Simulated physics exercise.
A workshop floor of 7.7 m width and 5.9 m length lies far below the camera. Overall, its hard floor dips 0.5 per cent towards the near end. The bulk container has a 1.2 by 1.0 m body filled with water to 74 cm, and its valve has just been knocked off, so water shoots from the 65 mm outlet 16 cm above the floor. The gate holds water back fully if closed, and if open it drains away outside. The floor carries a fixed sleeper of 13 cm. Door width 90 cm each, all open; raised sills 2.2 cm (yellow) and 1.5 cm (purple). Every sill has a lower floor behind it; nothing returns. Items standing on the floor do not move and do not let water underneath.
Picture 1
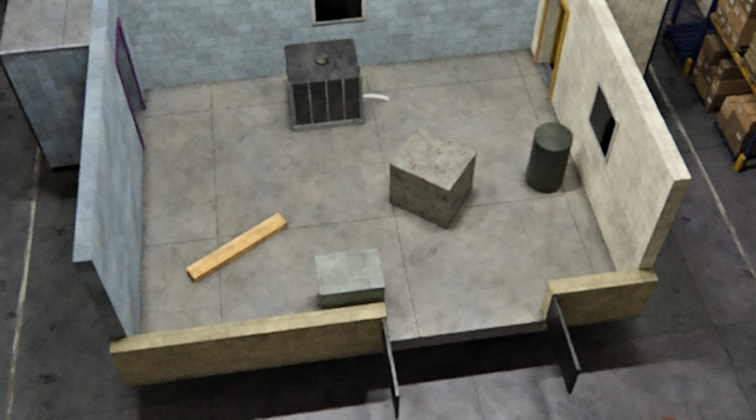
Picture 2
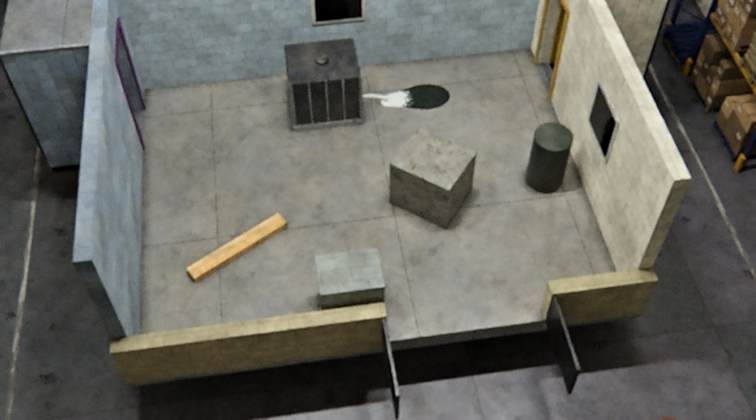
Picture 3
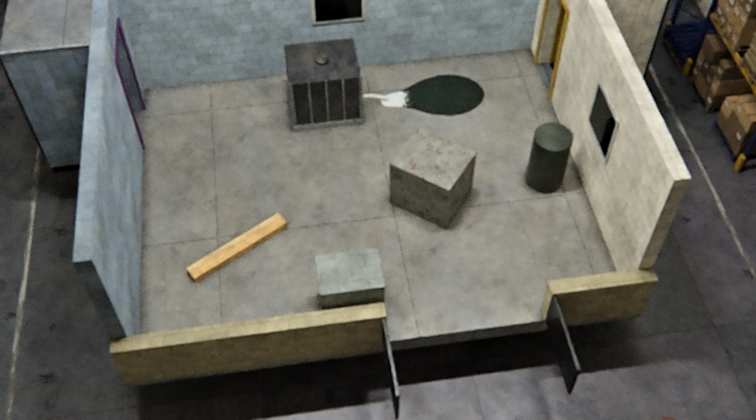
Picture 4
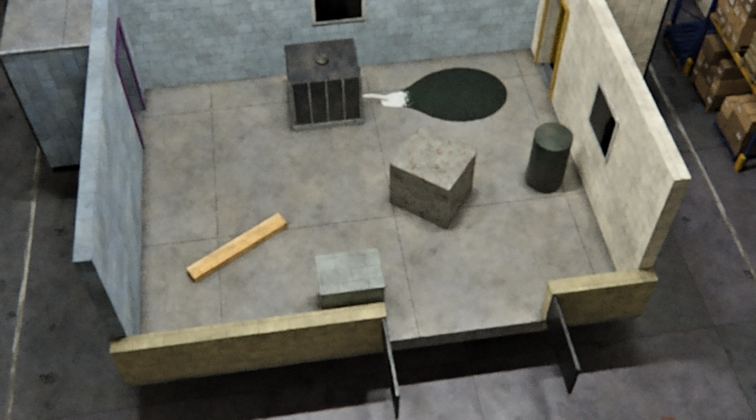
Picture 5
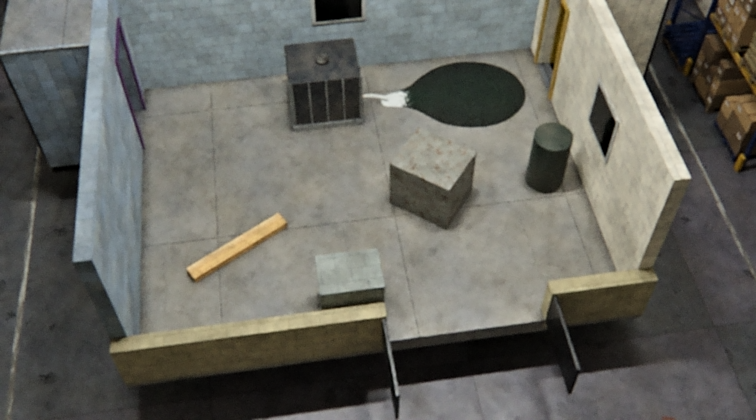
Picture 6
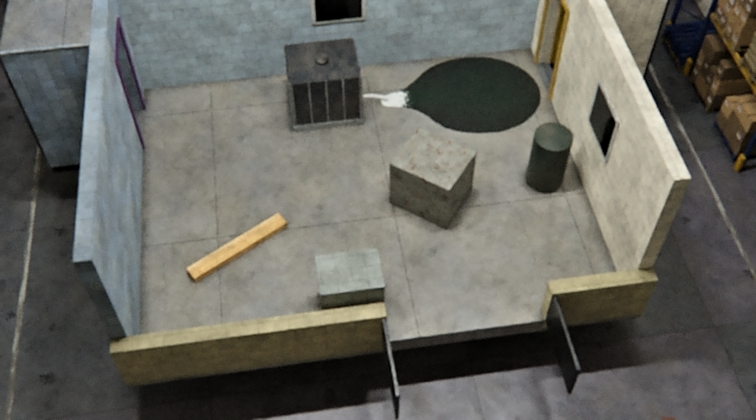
To begin with, a short white jet shoots rightward from a dark ribbed container near the back wall of a roofless room, above a dry grey floor. A dark pool then appears beside it and spreads rightward, widening into a large oval, while the blocks, cylinder and wooden beam stay still.
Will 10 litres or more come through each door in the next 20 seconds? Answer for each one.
Yellow door - under that amount. Purple door - under that amount.
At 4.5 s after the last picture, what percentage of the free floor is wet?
Roughly 15 per cent of the floor is wet.
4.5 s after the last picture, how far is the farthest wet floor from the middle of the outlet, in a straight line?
It's got to near 4.2 m out by then.
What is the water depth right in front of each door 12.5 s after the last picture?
Depth (cm) - yellow: 2.0, purple: 0.0.
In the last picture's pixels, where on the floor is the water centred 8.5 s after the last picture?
I'd say somewhere about (502, 113).
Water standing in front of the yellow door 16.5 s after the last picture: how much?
About 2.0 cm deep.
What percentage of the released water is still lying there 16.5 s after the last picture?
Roughly 100 percent of it is still there.
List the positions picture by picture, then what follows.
In the first frame, the jet has just started at (373, 96); the ground is still dry.
The second frame shows the jet leaves at (373, 96); the sheet reaches (447, 96), 1.7 m away, and wets 0.5 m2.
The third frame shows from the spout at (373, 96) the water has spread over 1.2 m2; its tip is at (482, 95), and it is 0.9 cm deep on average.
The fourth frame shows from the spout at (373, 96) the water has spread over 1.9 m2; its tip is at (505, 97), and it is 0.9 cm deep on average.
The fifth frame shows from the spout at (373, 96) the water has spread over 2.7 m2; its tip is at (523, 95), and it is 0.9 cm deep on average.
The sixth frame shows the jet leaves at (373, 96); the sheet reaches (537, 91), 3.5 m away, and wets 3.4 m2.
Then, 1.5 s after the last picture water covers 10 % of the floor and is deepest (2 cm) near (394, 100); yellow door 1.5 cm at the sill, 0 L in, purple door not reached.
Then, 4.5 s after the last picture water covers 15 % of the floor and is deepest (2 cm) near (394, 100); yellow door 1.9 cm at the sill, 0 L in, purple door not reached.
Then, 8.5 s after the last picture water covers 20 % of the floor and is deepest (2 cm) near (394, 100); yellow door 2 cm at the sill, 0 L in, purple door not reached.
Then, 12.5 s after the last picture water covers 25 % of the floor and is deepest (2 cm) near (551, 163); yellow door 2.1 cm at the sill, 0 L in, purple door not reached.
Then, 16.5 s after the last picture water covers 35 % of the floor and is deepest (2 cm) near (551, 163); yellow door 2.2 cm at the sill, 0 L in, purple door not reached.
